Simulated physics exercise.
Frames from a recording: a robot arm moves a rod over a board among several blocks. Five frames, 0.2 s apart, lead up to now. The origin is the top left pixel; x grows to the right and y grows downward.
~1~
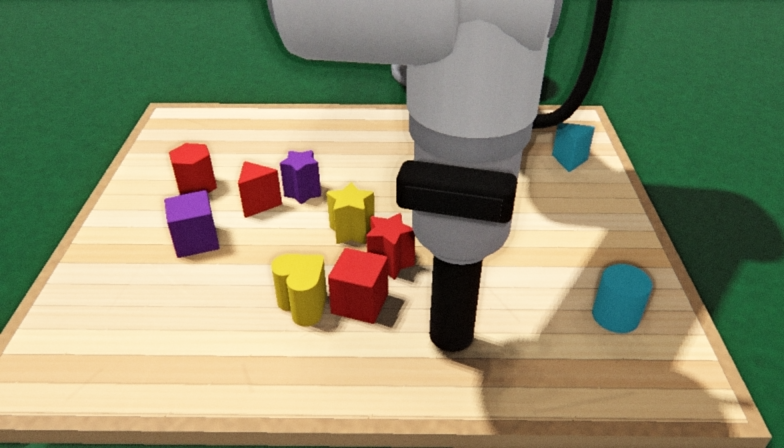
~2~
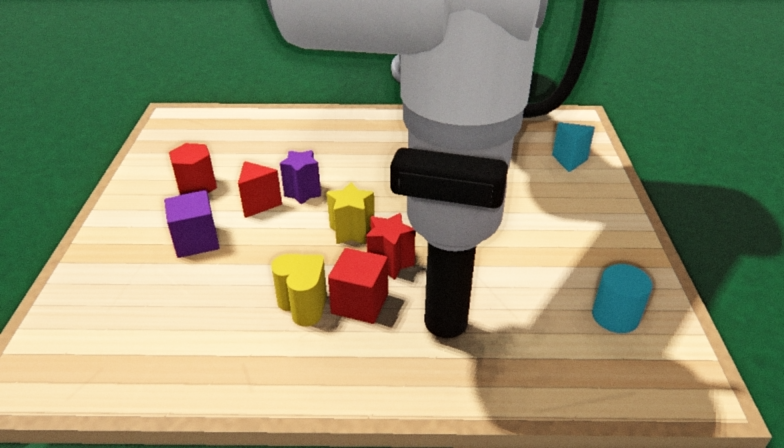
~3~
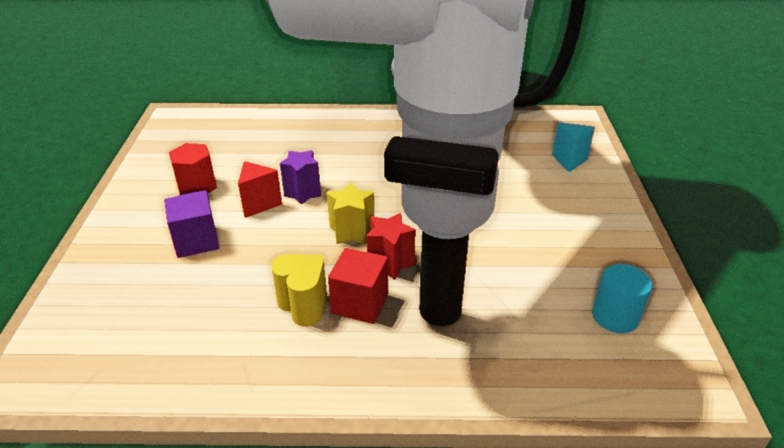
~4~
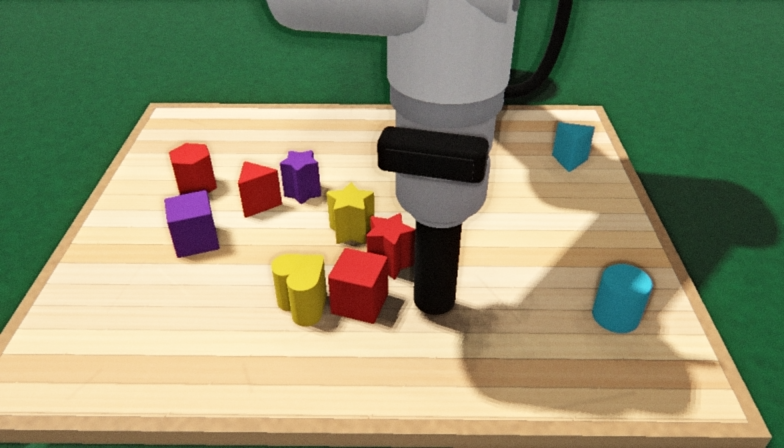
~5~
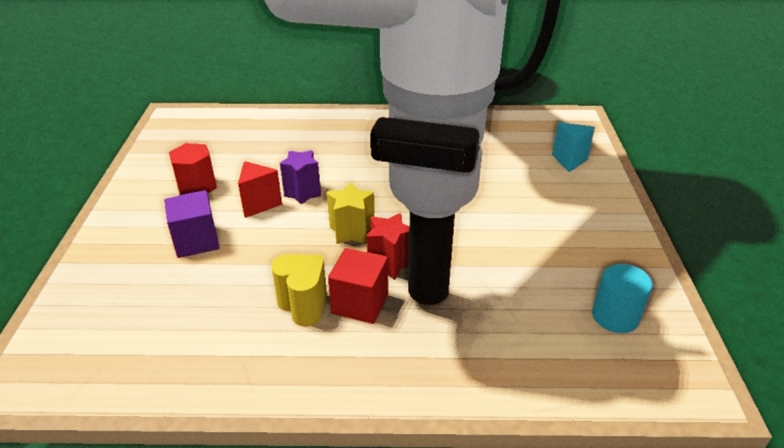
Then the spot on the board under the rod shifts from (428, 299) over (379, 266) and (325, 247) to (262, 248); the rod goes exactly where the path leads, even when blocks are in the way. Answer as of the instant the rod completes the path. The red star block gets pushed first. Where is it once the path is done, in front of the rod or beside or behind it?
When the path ends, it will lie beside or behind the rod.
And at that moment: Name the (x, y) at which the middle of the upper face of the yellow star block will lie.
Located at (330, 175).
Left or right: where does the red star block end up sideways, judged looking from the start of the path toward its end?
Towards the right-hand side.
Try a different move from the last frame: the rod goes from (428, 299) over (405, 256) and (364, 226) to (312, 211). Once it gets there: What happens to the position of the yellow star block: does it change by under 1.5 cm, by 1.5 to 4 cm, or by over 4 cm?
My answer is that it shifts over 4 cm.
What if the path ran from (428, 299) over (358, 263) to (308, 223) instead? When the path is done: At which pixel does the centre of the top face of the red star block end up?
The spot you're after is about (371, 204) in the image.
What follows on the original path. One third of the way, rod at (377, 257); yellow star block at (343, 190); red star block at (369, 207), turned 35° clockwise.
Two thirds of the way, rod at (324, 238); yellow star block at (330, 175), turned 20° anticlockwise; red star block at (349, 192), turned 75° clockwise.
At the end, rod at (260, 240); yellow star block at (330, 175), turned 20° anticlockwise; red four-sided block not moved; red star block at (349, 192), turned 75° clockwise.
